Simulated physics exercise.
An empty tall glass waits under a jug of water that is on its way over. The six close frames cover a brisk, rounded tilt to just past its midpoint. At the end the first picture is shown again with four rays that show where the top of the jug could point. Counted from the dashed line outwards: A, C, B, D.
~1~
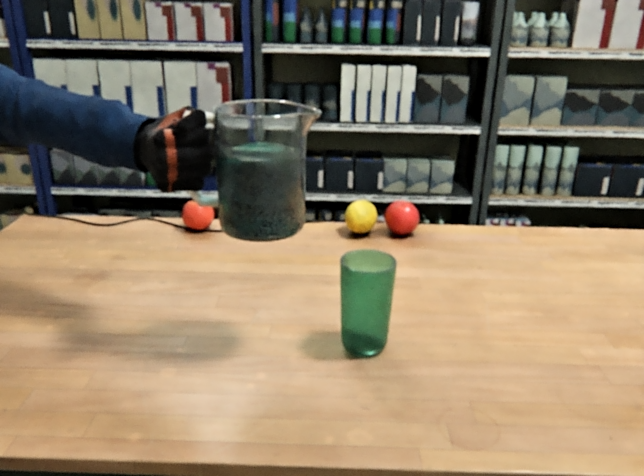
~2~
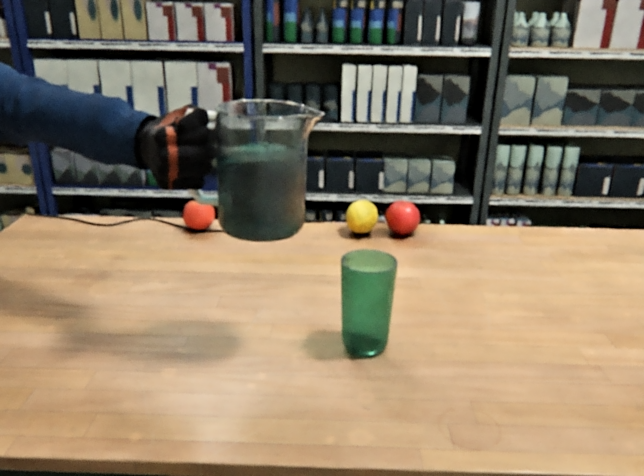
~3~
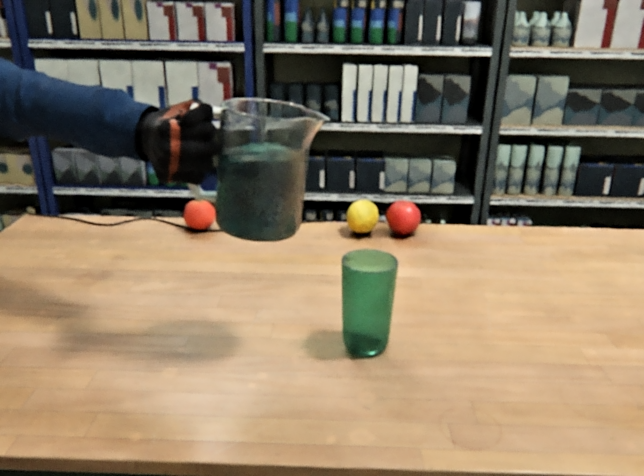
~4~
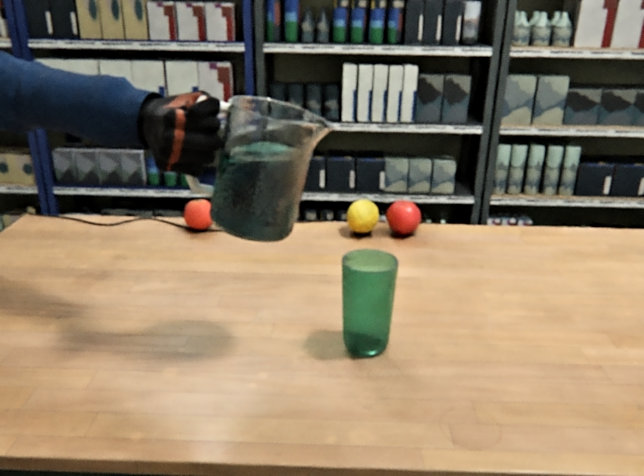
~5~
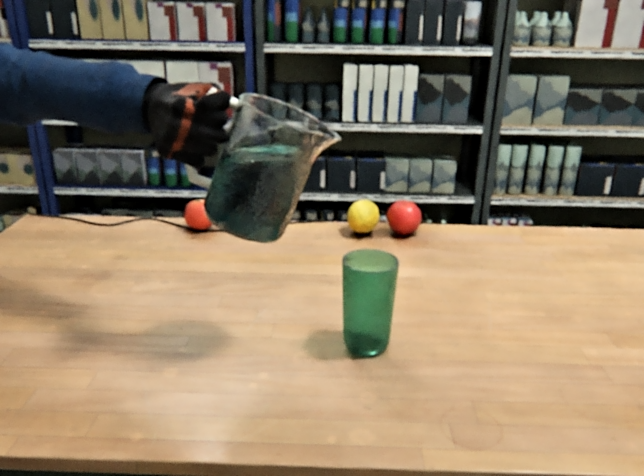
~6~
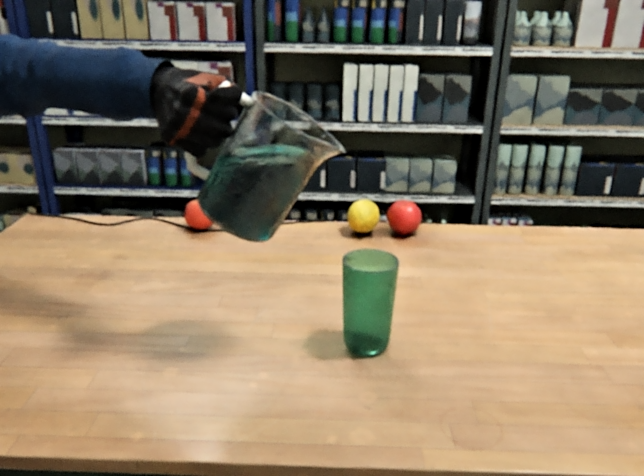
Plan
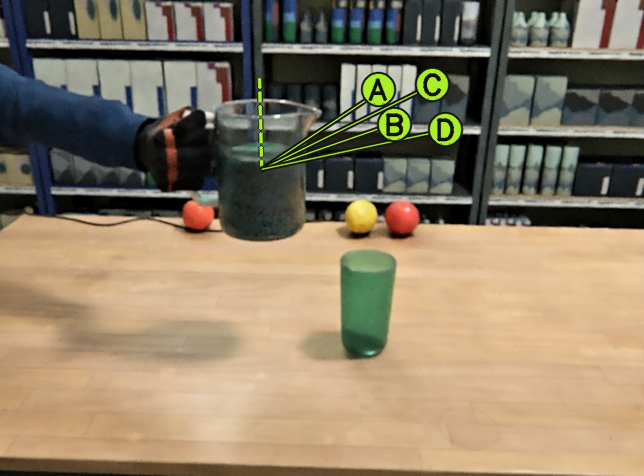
A gloved hand in a blue sleeve reaches in from the left, holding a clear jug of dark teal water above a pale wooden table, seen from the front with stocked shelves behind. A tall green glass stands empty near the middle, with orange, yellow and red balls along the back edge. The hand steadily tilts the jug rightward, its spout shifting slightly right, while the camera stays still.
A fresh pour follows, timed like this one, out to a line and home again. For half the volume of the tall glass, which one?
C beats the others.
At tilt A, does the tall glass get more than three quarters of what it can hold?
No.
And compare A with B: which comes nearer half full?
A.
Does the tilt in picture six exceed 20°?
Yes, it does.
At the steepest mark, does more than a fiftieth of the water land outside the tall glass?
Yes, it does.
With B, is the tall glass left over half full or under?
Over half.
In lime, A at (365, 100); B at (378, 128); C at (417, 92); D at (429, 133).
If A is chosen, the tall glass ends with about 28 % of what it can hold.
If B is chosen, the tall glass ends with about 81 % of what it can hold.
If C is chosen, the tall glass ends with about 51 % of what it can hold.
If D is chosen, the tall glass ends with about 94 % of what it can hold; 10 % of the water is spilt.
